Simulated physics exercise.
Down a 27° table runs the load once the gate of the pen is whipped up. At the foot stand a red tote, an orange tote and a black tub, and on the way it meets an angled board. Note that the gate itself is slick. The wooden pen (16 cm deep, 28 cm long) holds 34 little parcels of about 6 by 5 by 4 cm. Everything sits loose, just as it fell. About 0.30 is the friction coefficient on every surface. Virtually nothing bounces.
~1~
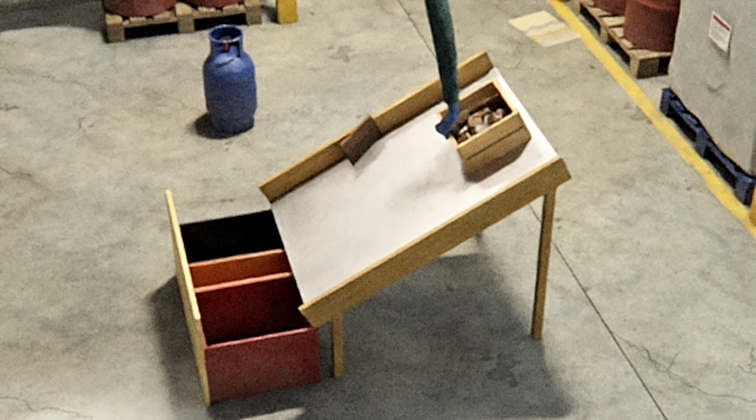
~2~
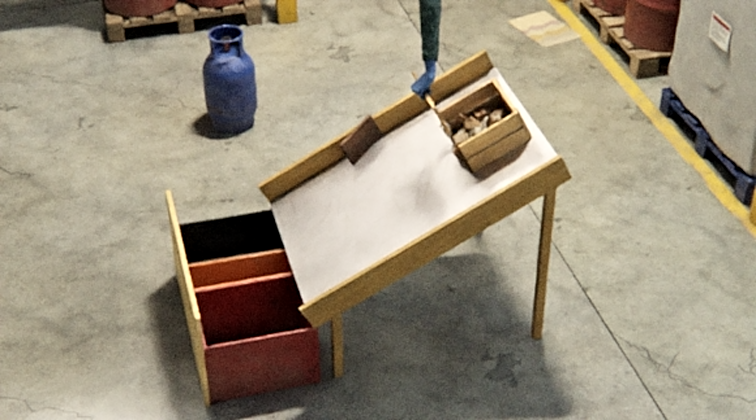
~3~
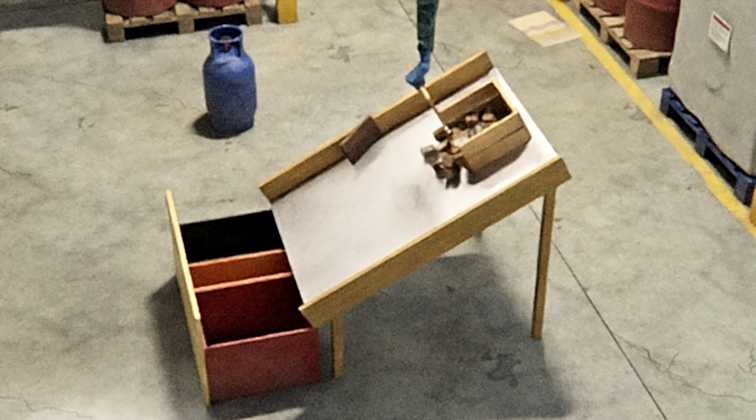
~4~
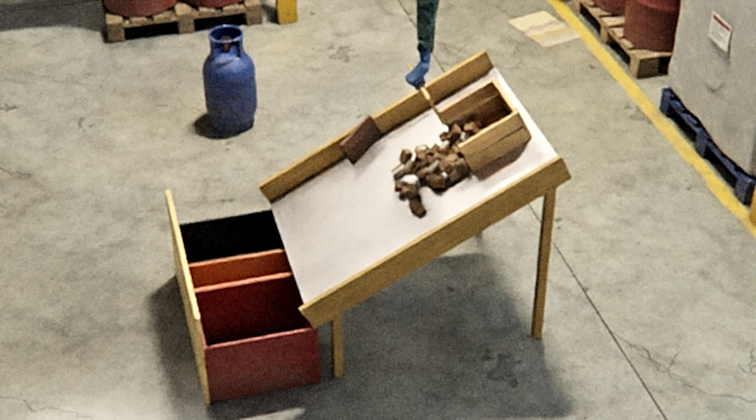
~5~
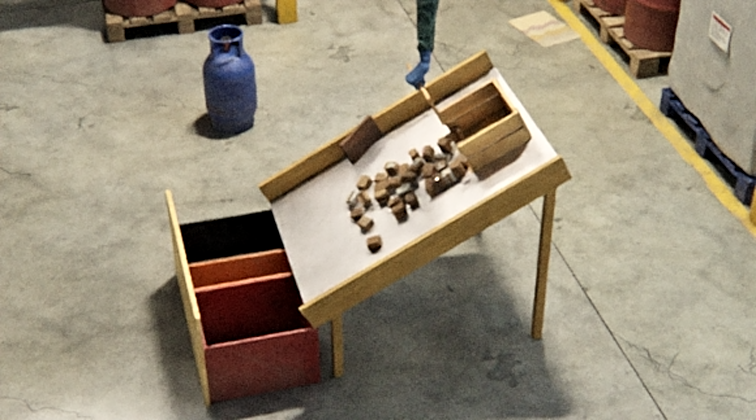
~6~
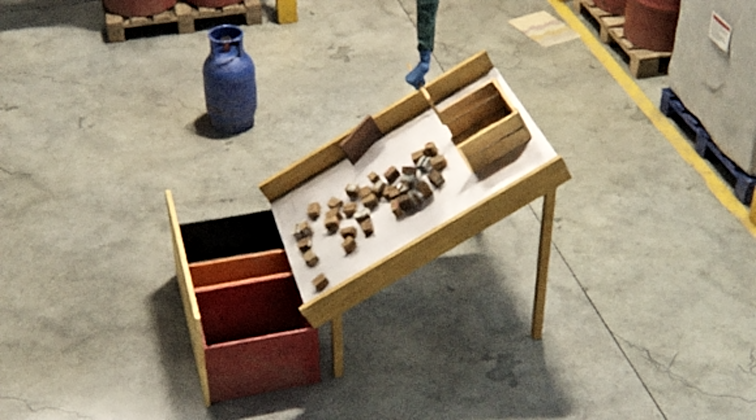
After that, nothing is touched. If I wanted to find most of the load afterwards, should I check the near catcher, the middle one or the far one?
Check the middle one.
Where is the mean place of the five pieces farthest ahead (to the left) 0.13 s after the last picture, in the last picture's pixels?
The leading five average out near (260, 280).
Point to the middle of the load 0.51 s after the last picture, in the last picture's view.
I'd say close to (223, 314).
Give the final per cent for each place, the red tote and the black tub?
30 and 15 %.
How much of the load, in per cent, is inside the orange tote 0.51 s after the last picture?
Estimated fraction: Some 40 percent.
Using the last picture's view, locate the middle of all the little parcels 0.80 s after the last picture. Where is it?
Around (209, 323).
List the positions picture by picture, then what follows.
In the first picture (we follow the rim corner now nearest the camera), wooden pen at (515, 113); red tote at (207, 348); nothing out yet.
Wooden pen at (515, 113), in the second picture.
Wooden pen at (515, 113); 11 out, the lowest parcel at (428, 151), in the third picture.
Wooden pen at (515, 113); 23 out, the lowest parcel at (417, 207), in the fourth picture.
Wooden pen at (515, 113); 31 out, the lowest parcel at (358, 214), in the fifth picture.
Wooden pen at (515, 113); red tote at (207, 348); 34 out, the lowest parcel at (299, 231), in the sixth picture.
Then, 0.13 s after the last picture, 2 in the red tote, 2 in the orange tote, 27 on the slope and 3 in the air.
Then, 0.29 s after the last picture, 5 in the red tote, 6 in the orange tote, 2 in the black tub, 16 on the slope and 5 in the air.
Then, 0.51 s after the last picture, 10 in the red tote, 14 in the orange tote, 4 in the black tub, 2 on the slope and 4 in the air.
When it is over (0.80 s after the last picture), 11 in the red tote, 18 in the orange tote and 5 in the black tub.
